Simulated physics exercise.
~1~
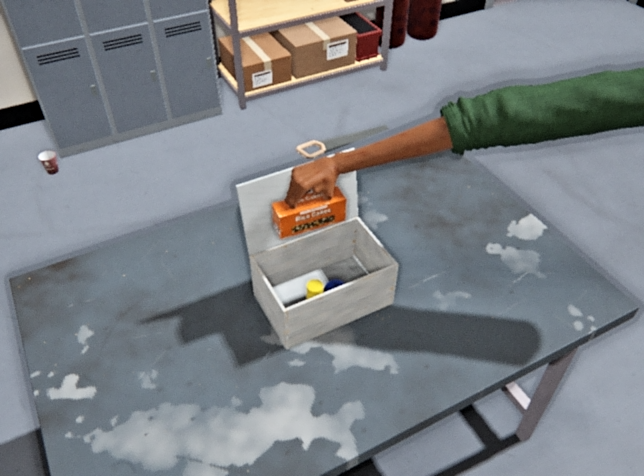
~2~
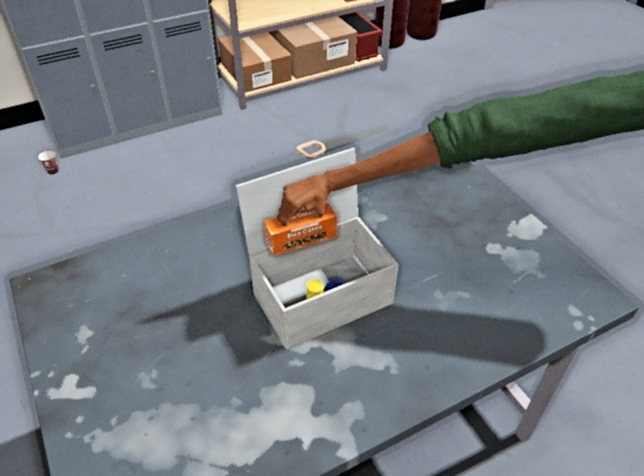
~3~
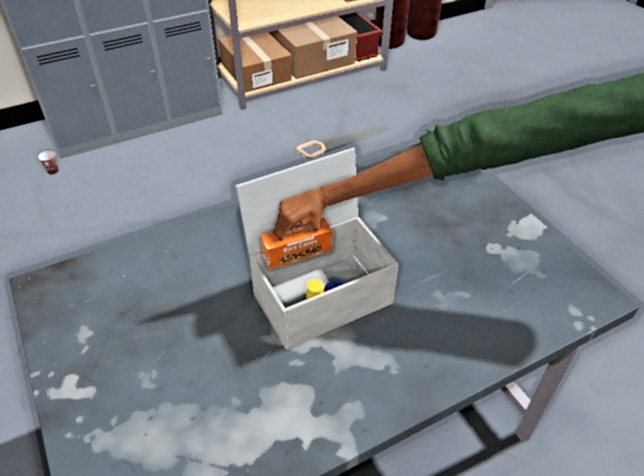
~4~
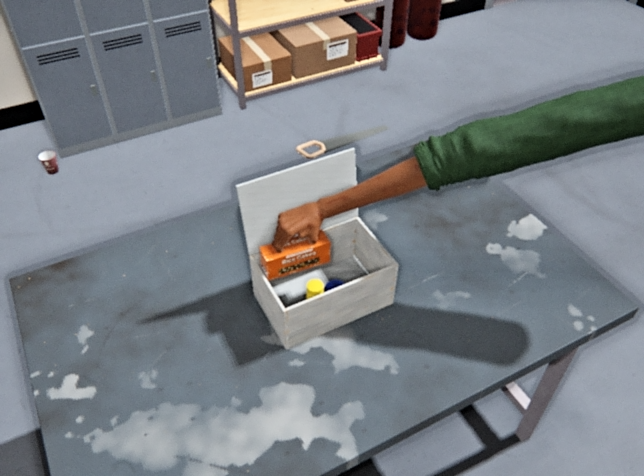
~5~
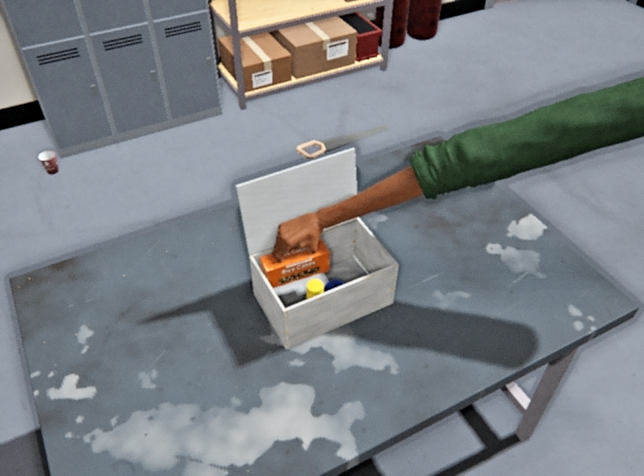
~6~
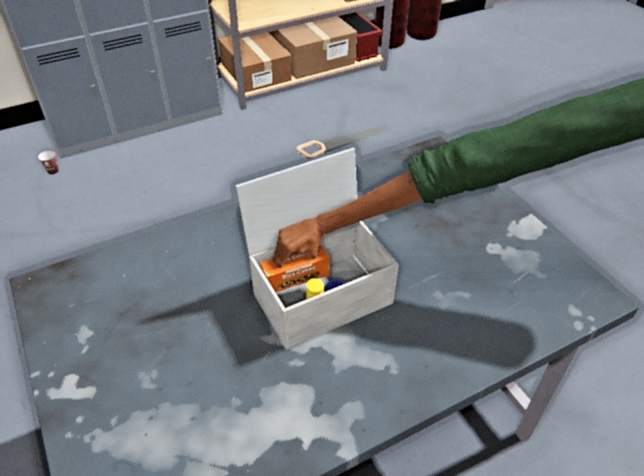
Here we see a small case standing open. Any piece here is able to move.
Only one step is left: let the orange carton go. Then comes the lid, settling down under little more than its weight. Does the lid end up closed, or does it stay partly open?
The lid ends up closed.
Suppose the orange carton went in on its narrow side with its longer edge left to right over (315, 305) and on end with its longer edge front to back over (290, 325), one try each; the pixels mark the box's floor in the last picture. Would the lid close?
On the first try the lid comes fully down; on the second it remains open.
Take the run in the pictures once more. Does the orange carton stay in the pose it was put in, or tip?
The orange carton stays as placed.
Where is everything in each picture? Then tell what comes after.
Coming down; orange carton (309, 212), in the first frame.
Coming down; orange carton (301, 229), in the second frame.
Coming down; orange carton (297, 243), in the third frame.
Coming down; orange carton (295, 255), in the fourth frame.
Coming down; orange carton (295, 264), in the fifth frame.
Put in, still held; orange carton (295, 269), in the sixth frame.
Then, 0.40 s later than the last frame, orange carton moved a little near (302, 282); blue ball moved a little.
Then, 1.40 s later than the last frame, lid 72° above the rim; orange carton moved a little near (302, 282); blue ball moved about its own width.
Then, 1.90 s later than the last frame, lid 40° above the rim; orange carton moved a little near (302, 282); blue ball moved about its own width.
Then, 2.30 s later than the last frame, lid 11° above the rim; orange carton moved a little near (302, 282); blue ball moved about its own width.
When it is over, lid shut; moved from the start, blue ball and orange carton; yellow shaker as before. End places, in pixels of the last picture, orange carton near (302, 282).
